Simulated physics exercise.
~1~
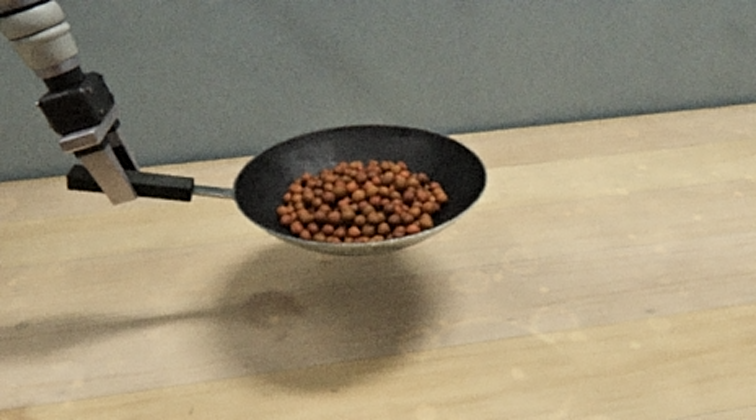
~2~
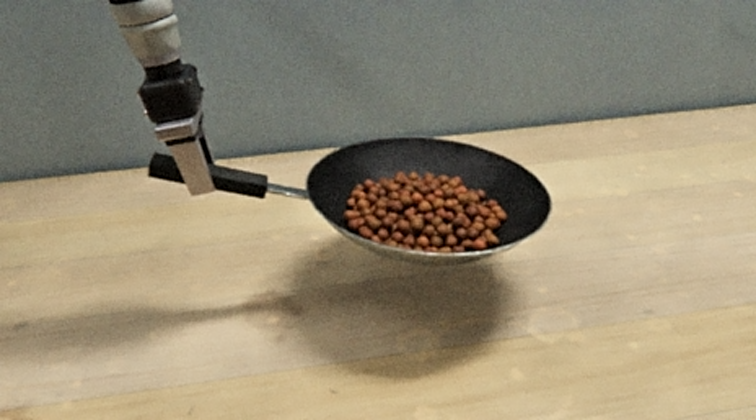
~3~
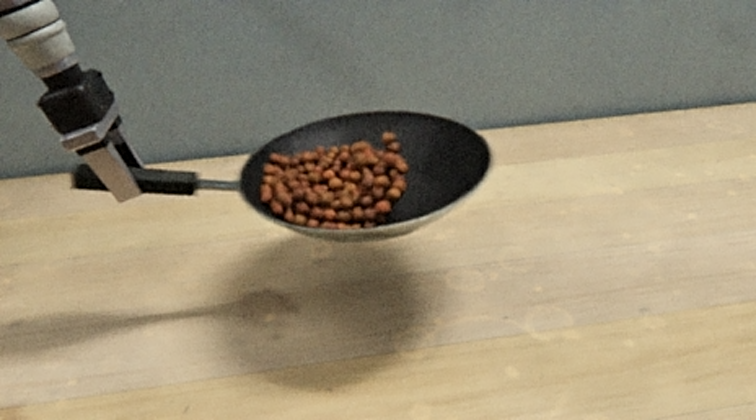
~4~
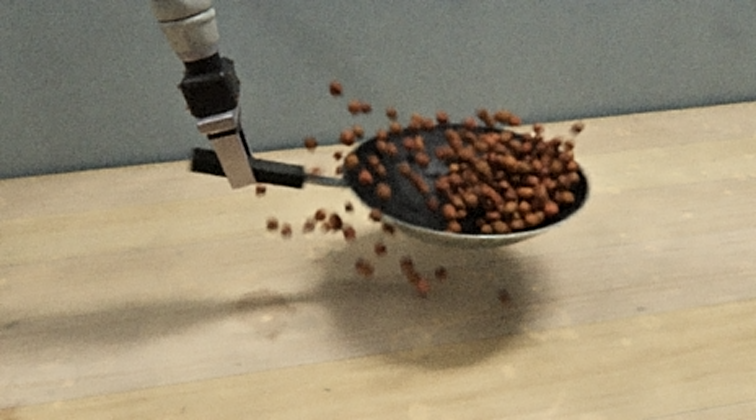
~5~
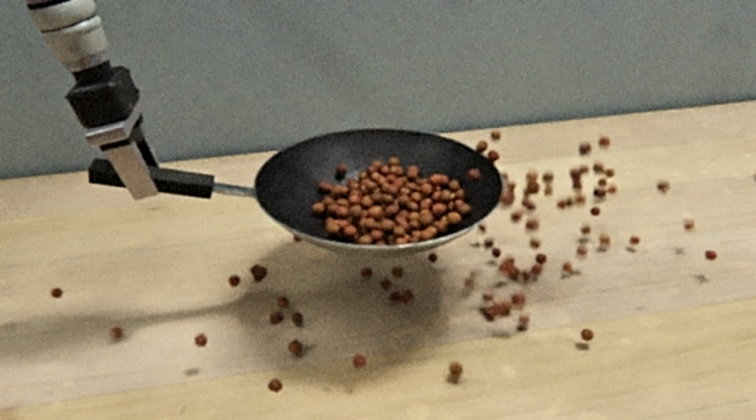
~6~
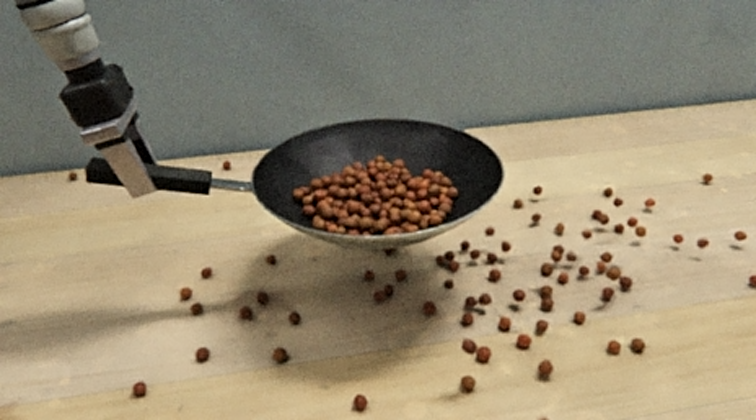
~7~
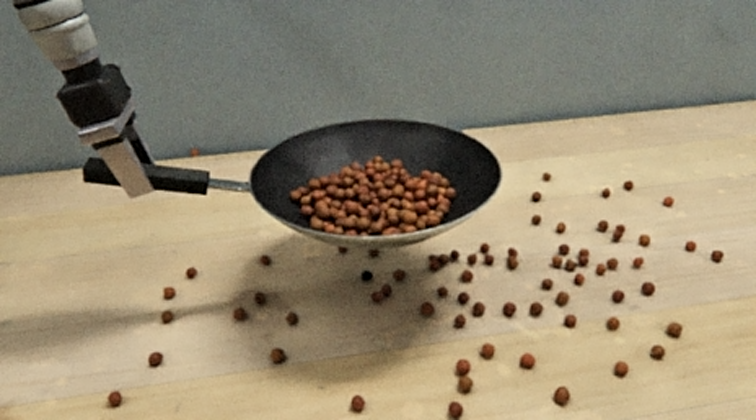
We see a robot arm holding a black wok of brown hazelnuts above a wooden table, swinging it right, left, then sharply right again so nuts spill over the rim. The wok moves back left and stops, still holding a heap, with many nuts scattered across the table.
